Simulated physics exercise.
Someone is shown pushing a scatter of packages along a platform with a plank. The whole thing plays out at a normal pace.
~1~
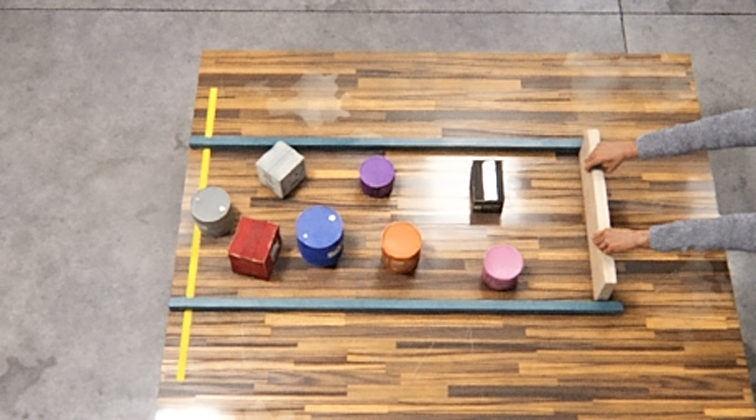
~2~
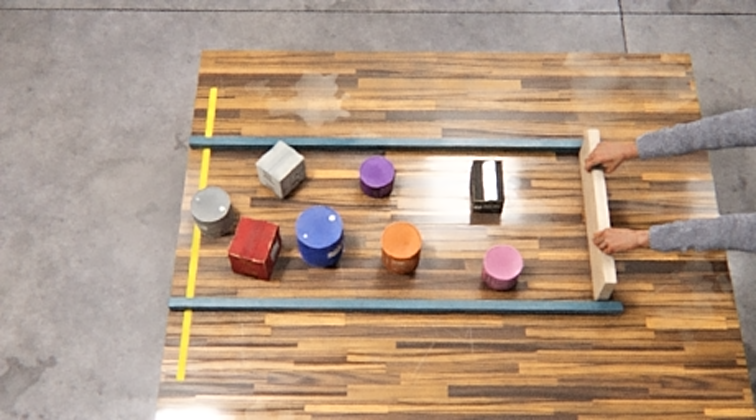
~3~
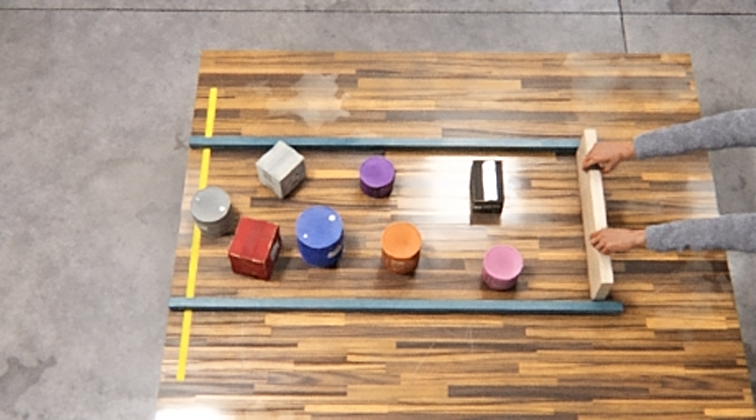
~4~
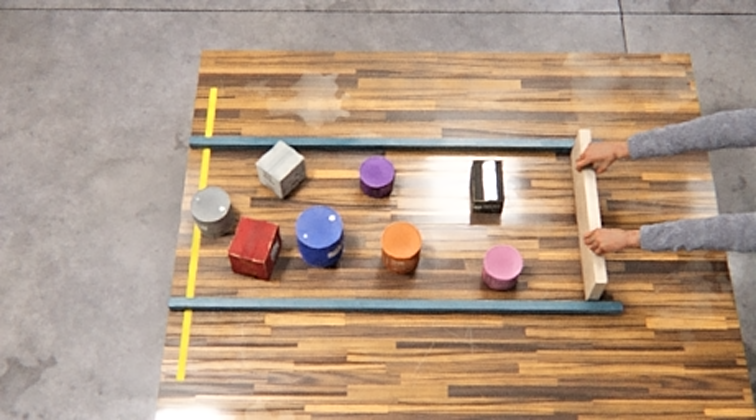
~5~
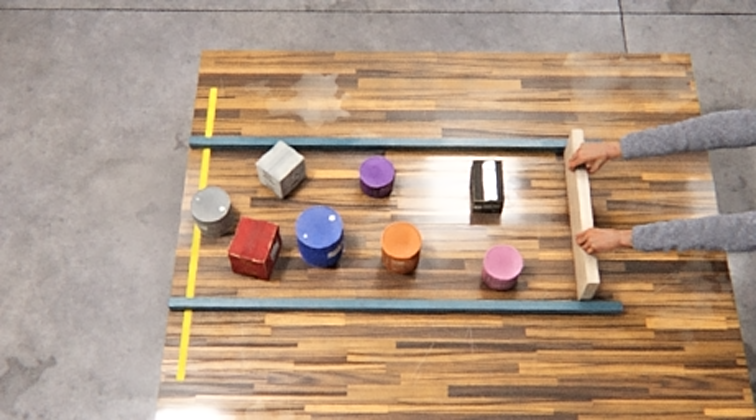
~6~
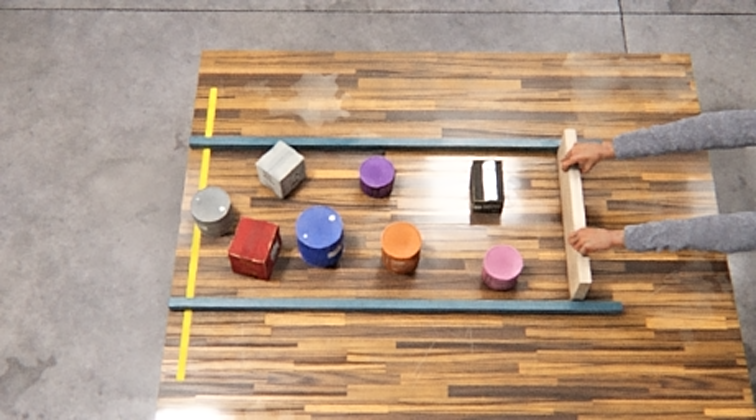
A striped wooden tabletop above a grey concrete floor is seen from high overhead, with a yellow tape line near its left side and two dark blue-green rails running across it. Between the rails sit grey, blue, orange, purple and pink cylinders and red, white and black blocks. At the right, two grey-sleeved arms slide a pale plank slightly leftward, touching none of the objects, which stay still, as does the camera.
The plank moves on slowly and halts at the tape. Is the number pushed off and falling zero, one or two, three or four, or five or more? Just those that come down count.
Five or above go over.
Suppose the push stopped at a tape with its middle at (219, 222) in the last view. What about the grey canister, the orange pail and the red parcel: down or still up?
Going one by one, the grey canister goes down, the orange pail is still up, the red parcel goes down.
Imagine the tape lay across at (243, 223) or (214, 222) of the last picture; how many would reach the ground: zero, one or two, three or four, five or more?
The first spot gives 1 or 2, the second gives 5 or more.
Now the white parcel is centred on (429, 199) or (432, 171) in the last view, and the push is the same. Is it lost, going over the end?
Taking the two places in turn, it drops; drops.
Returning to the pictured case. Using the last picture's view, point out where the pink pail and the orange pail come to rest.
One is at about (172, 271), the other at about (174, 234).
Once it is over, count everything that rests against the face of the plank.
In contact: 3.
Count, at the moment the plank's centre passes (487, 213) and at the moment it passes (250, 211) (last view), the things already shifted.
I get 2 at the one place and 8 at the other.
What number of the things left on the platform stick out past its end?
The total comes out at 3.
A little later, none off yet; grey canister at rest near (213, 212); red parcel at rest near (255, 248); white parcel at rest near (282, 170).
When it is over, the number that fall off is five or more; down, purple pail, blue canister, white parcel, red parcel and grey canister.
